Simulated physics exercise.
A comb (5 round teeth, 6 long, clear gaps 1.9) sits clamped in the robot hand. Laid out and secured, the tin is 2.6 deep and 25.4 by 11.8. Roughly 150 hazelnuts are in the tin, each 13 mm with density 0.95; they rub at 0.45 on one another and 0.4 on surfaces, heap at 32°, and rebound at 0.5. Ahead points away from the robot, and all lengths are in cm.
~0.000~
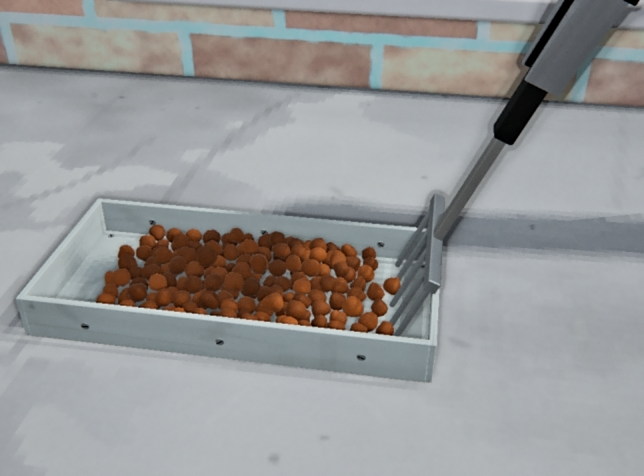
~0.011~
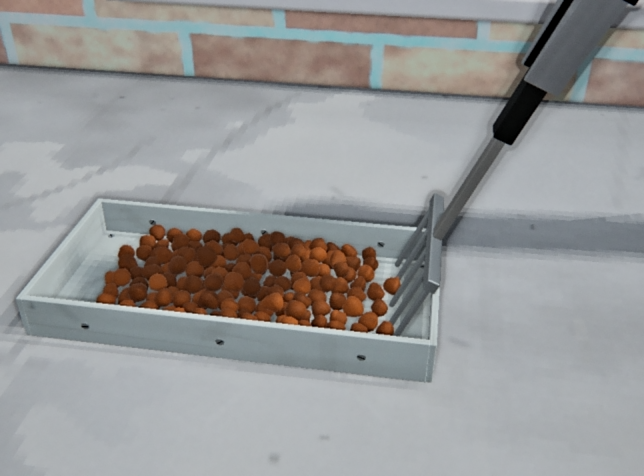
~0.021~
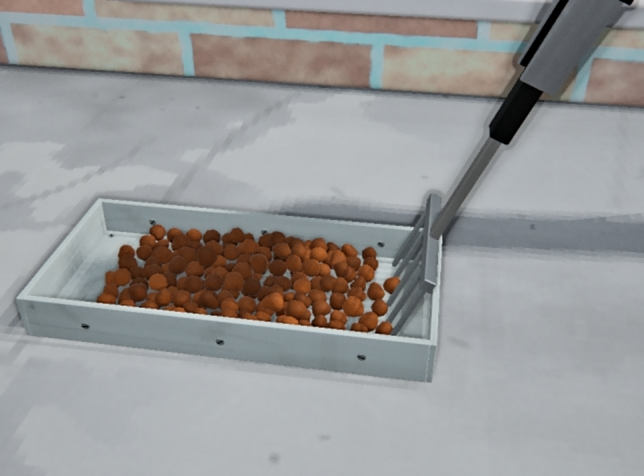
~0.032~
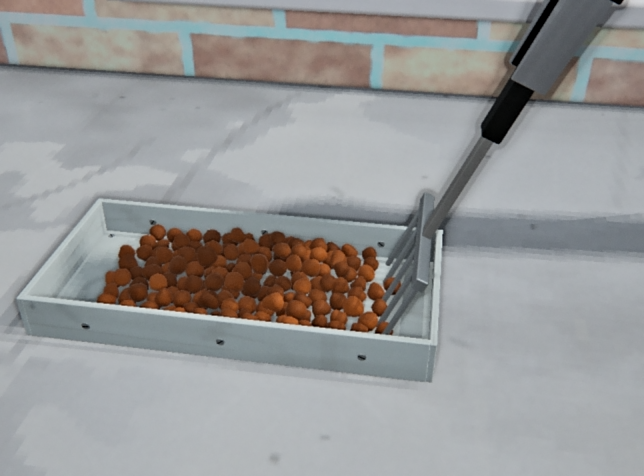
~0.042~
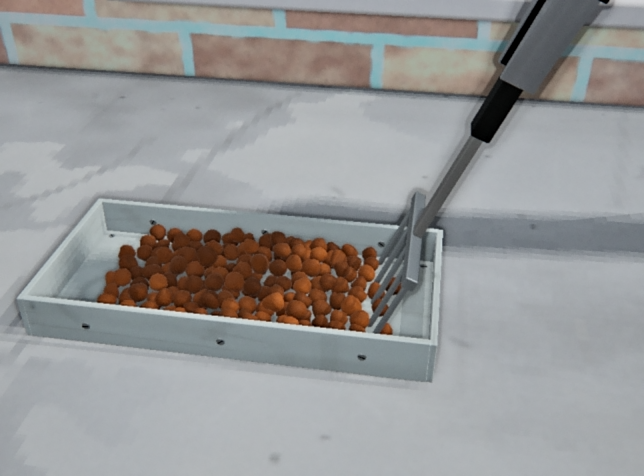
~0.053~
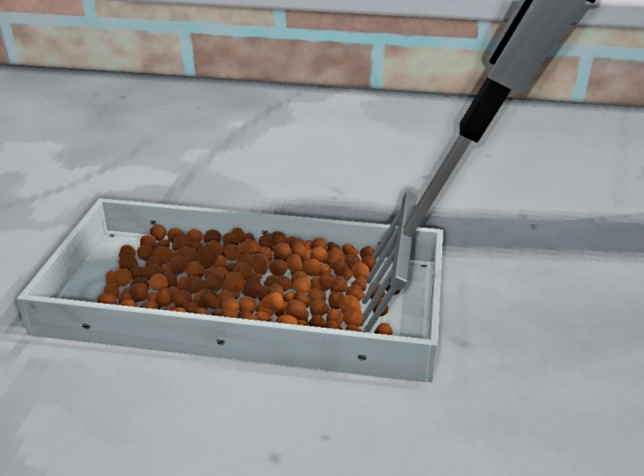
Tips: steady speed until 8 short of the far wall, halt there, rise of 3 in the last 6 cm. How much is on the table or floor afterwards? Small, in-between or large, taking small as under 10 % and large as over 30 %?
Small.
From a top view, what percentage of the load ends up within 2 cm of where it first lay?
Something close to 5 percent, I'd say.
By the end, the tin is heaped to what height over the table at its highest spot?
3.5 cm, roughly.
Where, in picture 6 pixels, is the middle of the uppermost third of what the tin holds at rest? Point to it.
Close to (127, 264).
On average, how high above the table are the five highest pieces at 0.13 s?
I'd put them at some 3 centimetres up.
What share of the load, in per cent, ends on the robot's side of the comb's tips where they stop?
Roughly 35 %.
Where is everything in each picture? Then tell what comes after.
The first frame shows comb bar at (435, 239), sloping 67°; upper third of the load around (241, 273), from x 105 to 390, top at y 235; 154 in the tin.
The second frame shows comb bar at (434, 239), sloping 67°; upper third of the load around (242, 273), from x 105 to 390, top at y 235.
The third frame shows comb bar at (431, 239), sloping 67°; upper third of the load around (242, 273), from x 105 to 390, top at y 235.
The fourth frame shows comb bar at (424, 238), sloping 67°; upper third of the load around (242, 273), from x 105 to 395, top at y 235.
The fifth frame shows comb bar at (414, 237), sloping 67°; upper third of the load around (246, 276), from x 105 to 395, top at y 235.
The sixth frame shows comb bar at (405, 236), sloping 67°; upper third of the load around (246, 276), from x 105 to 395, top at y 235; 154 in the tin.
After 0.13 s, sloping 67°, highest piece 4 above the table; 154 in the tin.
After 0.21 s, sloping 67°, highest piece 4 above the table; 154 in the tin.
After 0.45 s, sloping 67°, highest piece 4 above the table; 153 in the tin, 1 in flight or on the tool.
After 1.15 s, sloping 67°, highest piece 3 above the table; 153 in the tin, 1 on the table or floor.
At rest, 153 in the tin, 1 on the table or floor. That is 1 % on the table or floor.
